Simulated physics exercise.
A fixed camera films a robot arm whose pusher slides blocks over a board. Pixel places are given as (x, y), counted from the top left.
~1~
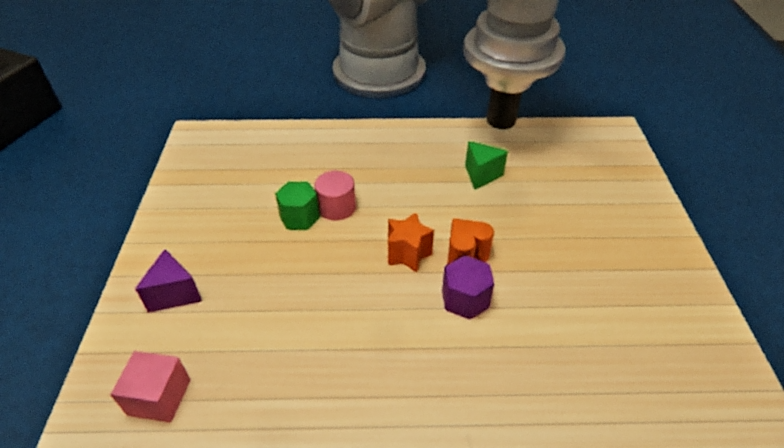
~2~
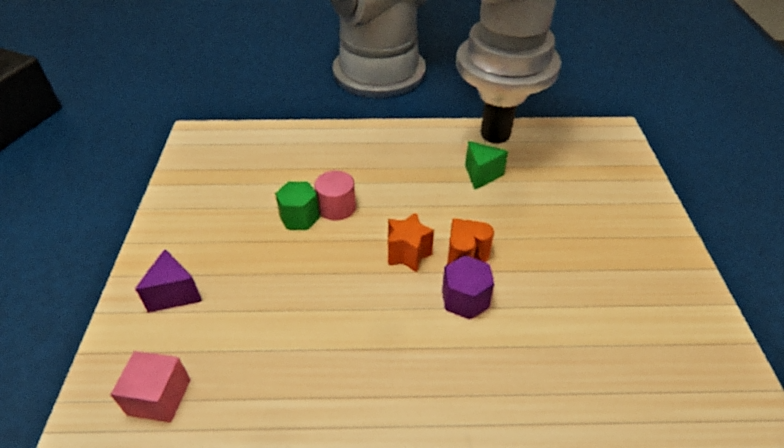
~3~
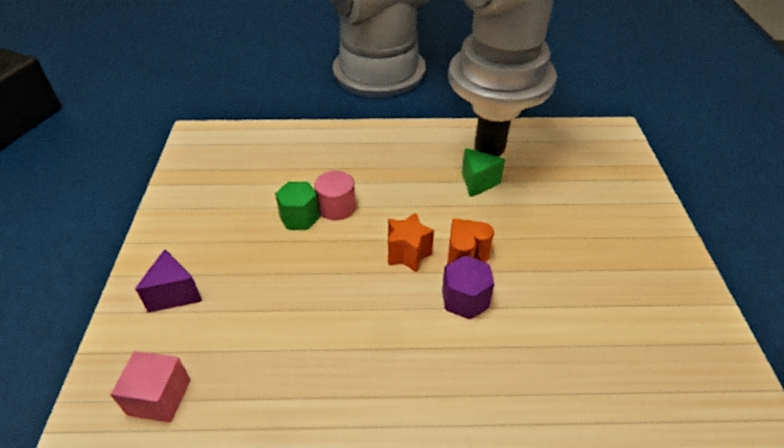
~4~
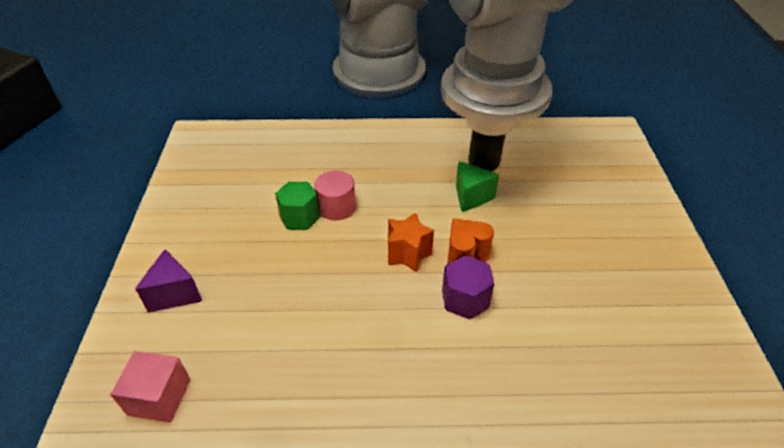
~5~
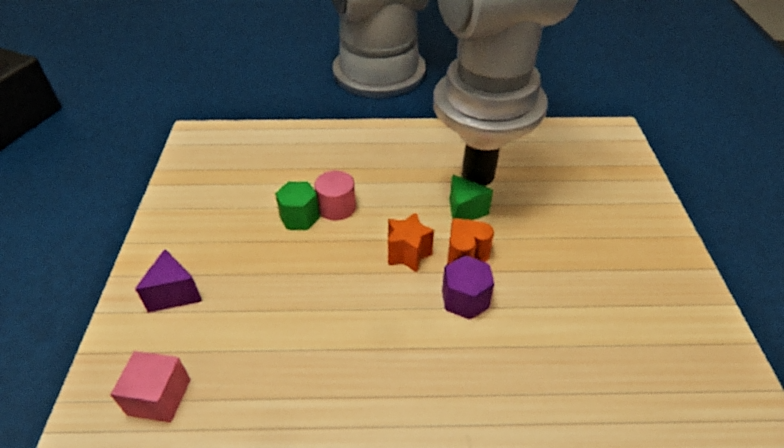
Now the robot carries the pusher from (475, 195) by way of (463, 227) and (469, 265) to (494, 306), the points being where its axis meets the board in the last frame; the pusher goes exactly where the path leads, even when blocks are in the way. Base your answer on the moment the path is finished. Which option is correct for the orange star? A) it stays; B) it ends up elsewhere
My answer is option B.
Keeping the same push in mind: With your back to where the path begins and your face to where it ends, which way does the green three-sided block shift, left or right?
It will end up to the right.
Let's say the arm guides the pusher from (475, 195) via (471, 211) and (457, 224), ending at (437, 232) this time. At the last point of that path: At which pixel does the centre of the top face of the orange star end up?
The middle of its top is at (393, 241).
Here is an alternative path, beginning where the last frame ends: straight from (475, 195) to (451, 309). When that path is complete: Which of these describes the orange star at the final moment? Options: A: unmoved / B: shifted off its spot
My answer is option B.
The first path, step by step. One third of the way, pusher at (466, 209); orange star at (408, 232), turned 15° clockwise; green three-sided block at (443, 218); orange heart-shaped block at (465, 238), turned 30° anticlockwise; purple hexagonal block at (471, 278).
Two thirds of the way, pusher at (472, 247); orange star at (402, 239), turned 50° clockwise; green three-sided block at (438, 249), turned 20° clockwise; orange heart-shaped block at (466, 274), turned 25° anticlockwise; purple hexagonal block at (475, 319).
At the end, pusher at (498, 289); orange star at (402, 239), turned 50° clockwise; green three-sided block at (440, 252), turned 35° clockwise; orange heart-shaped block at (467, 299), turned 45° clockwise; purple hexagonal block at (467, 338), turned 45° anticlockwise.
